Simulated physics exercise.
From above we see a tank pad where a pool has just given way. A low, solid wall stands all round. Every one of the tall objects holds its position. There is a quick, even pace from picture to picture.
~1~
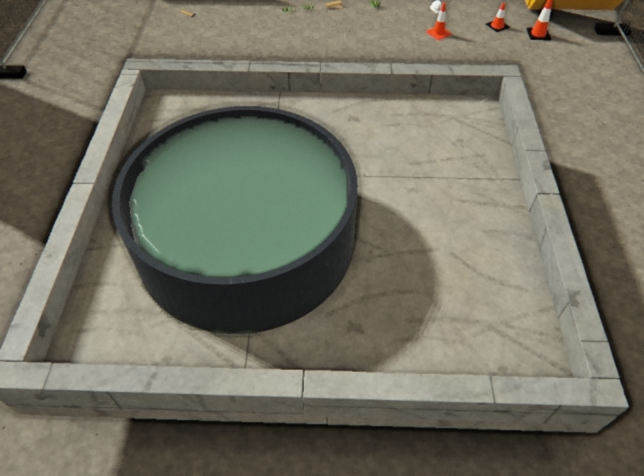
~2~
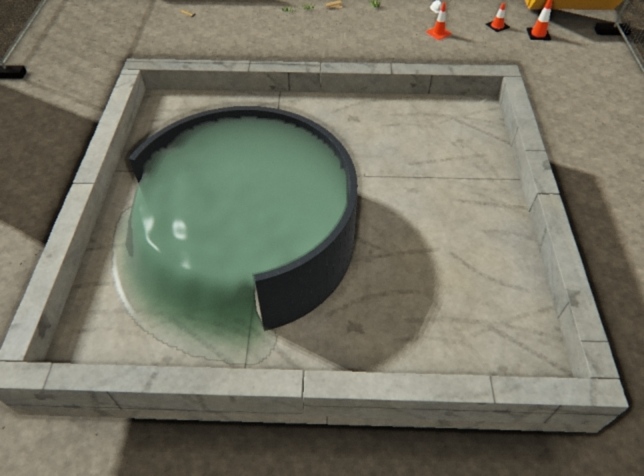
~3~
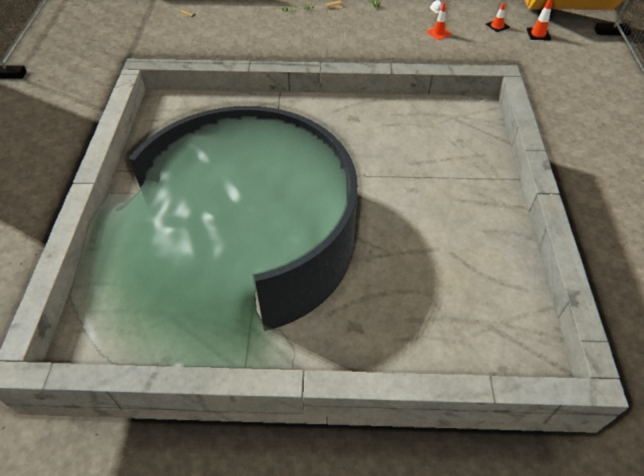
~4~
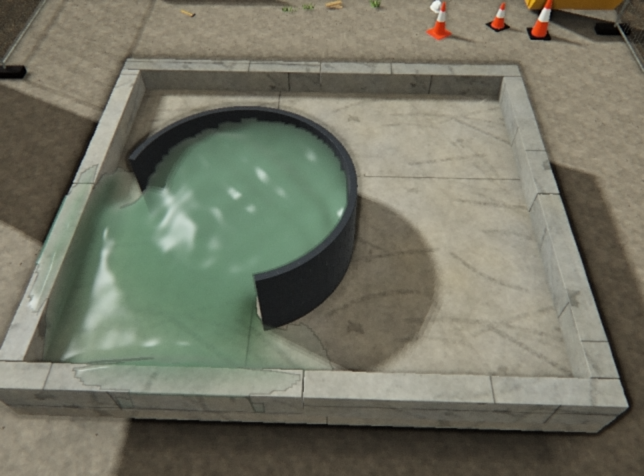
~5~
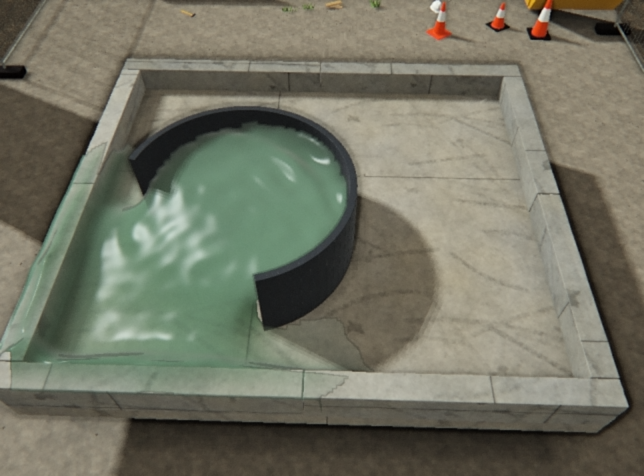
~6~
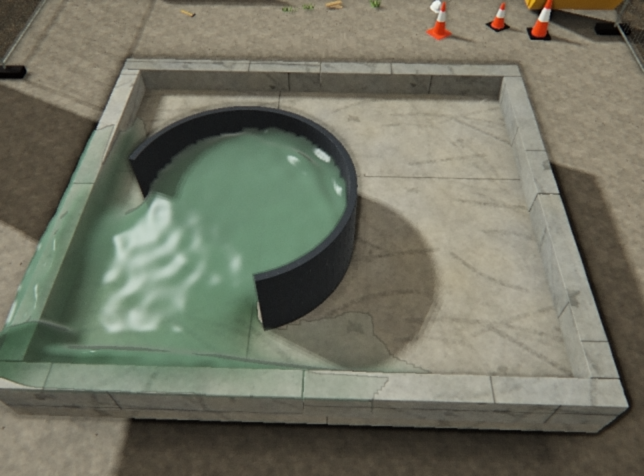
Green water pours from a round dark tank as its lower-left side opens, spreading across the walled concrete pad, reaching the left and near walls and washing over the left wall and near-left corner while the remaining curved wall stays still.
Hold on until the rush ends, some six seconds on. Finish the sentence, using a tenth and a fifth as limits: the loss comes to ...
The loss comes to over a fifth.
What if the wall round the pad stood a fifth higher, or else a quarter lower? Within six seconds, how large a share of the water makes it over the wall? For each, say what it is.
I'd expect around 14 per cent for the first wall and around 36 per cent for the second.
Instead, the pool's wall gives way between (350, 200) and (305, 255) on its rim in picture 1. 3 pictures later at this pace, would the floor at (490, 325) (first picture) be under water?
That spot ends up soaked.
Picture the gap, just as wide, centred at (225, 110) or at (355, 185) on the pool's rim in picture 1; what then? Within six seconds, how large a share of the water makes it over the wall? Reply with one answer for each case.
First case near 12 percent, second near 8 percent.
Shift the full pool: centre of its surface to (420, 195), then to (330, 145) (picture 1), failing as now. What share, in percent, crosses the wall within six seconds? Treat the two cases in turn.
14 and 12 per cent.
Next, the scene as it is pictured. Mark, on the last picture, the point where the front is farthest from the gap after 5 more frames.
Close to (576, 391).
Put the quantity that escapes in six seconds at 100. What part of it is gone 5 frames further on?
I'd put it at 50 per cent.
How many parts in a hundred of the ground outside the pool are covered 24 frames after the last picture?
Estimate: Near 95 %.
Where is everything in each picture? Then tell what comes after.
The first picture shows the round tank at (238, 189) is whole and still.
In the second picture, water pours out at (154, 281) and has run to a hidden place.
In the third picture, the front is at (107, 198), out from the gap at (155, 284).
In the fourth picture, the front is at (117, 172), out from the gap at (157, 287).
In the fifth picture, the front is at (125, 150), out from the gap at (157, 288).
In the sixth picture, the front is at a hidden place, out from the gap at (157, 289).
A moment on, water covers 30 % of the floor; the low wall has let 6 % over.
Next, water covers 40 % of the floor; the low wall has let 11 % over.
Then, water covers 60 % of the floor; the low wall has let 22 % over.
Later, water covers 75 % of the floor; the low wall has let 23 % over.
In the end, water covers 80 % of the floor; the low wall has let 23 % over.
